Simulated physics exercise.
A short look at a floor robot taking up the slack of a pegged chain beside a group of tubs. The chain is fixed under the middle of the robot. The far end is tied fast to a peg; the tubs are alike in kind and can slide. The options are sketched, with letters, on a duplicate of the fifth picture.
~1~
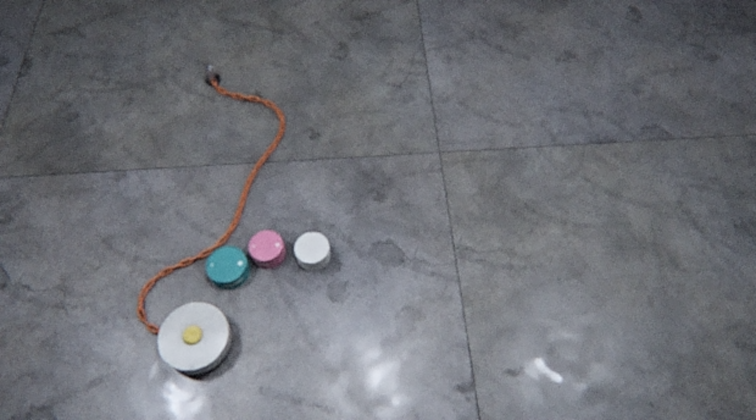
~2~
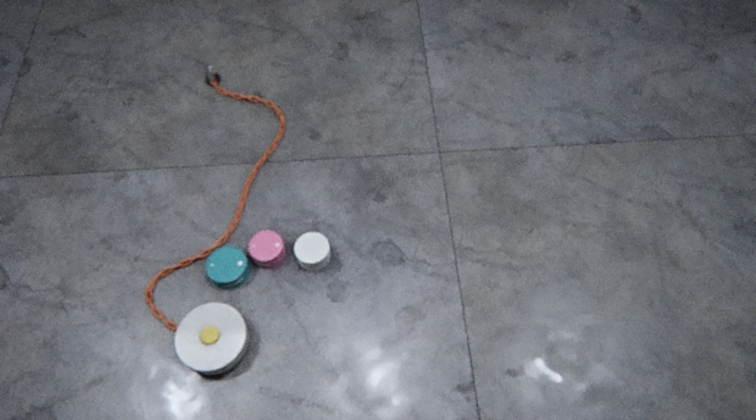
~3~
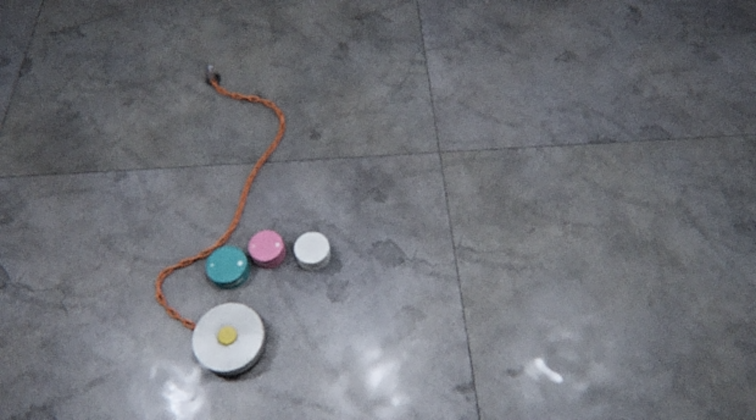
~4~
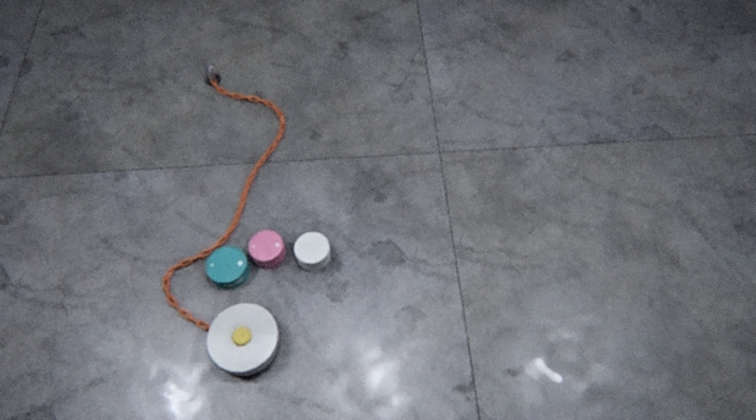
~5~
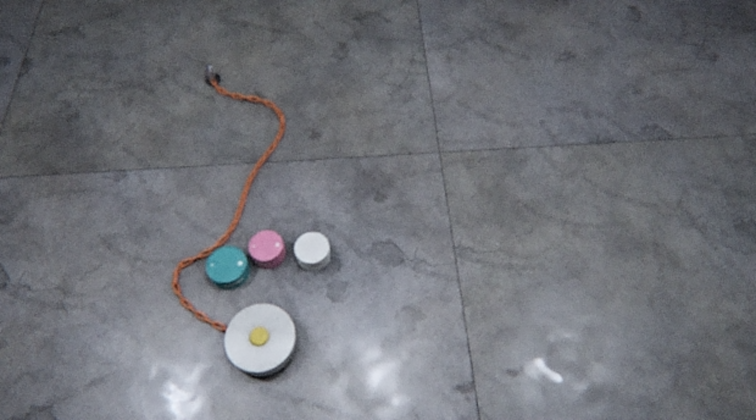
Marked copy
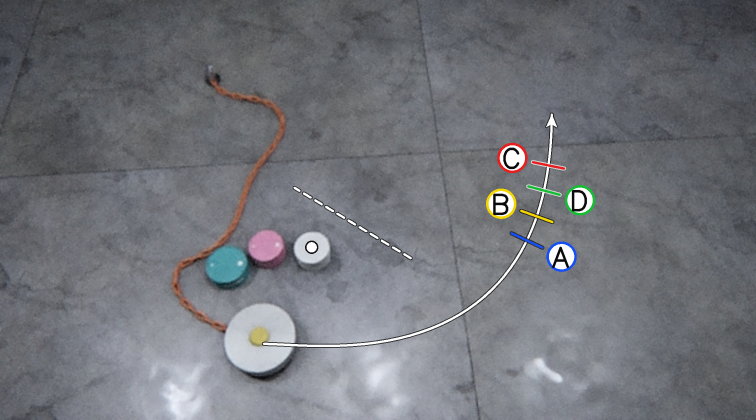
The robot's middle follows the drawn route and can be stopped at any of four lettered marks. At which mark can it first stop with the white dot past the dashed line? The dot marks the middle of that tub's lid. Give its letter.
Up to mark A.
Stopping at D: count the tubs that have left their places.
Three.
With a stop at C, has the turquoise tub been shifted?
By then, yes.
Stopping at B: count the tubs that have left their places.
By then, three.
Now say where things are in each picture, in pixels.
The first picture shows robot (196, 339); peg (211, 74); turquoise tub (228, 268).
The second picture shows robot (213, 339); white tub (313, 251).
The third picture shows robot (230, 339); turquoise tub (228, 268).
The fourth picture shows robot (245, 340); white tub (313, 251).
The fifth picture shows robot (262, 340); turquoise tub (228, 268); pink tub (267, 250); white tub (313, 251).
On the marked copy, A at (527, 240); B at (537, 216); C at (548, 165); D at (544, 191); the dashed line at (351, 222); the route from (264, 344) via (499, 283) to (552, 114); the white dot at (312, 247).
Taking A. A third of the way, robot (376, 339); white tub (313, 251).
Two thirds of the way, robot (478, 299); turquoise tub (275, 226); pink tub (311, 222); white tub (315, 252).
When it is over, robot (529, 235); turquoise tub (303, 191); pink tub (334, 202); white tub (362, 217); the dot on the white tub is over the dashed line.
As for the rest, B does it too, but is farther than needed; C does it too, but is farther than needed; D does it too, but is farther than needed.
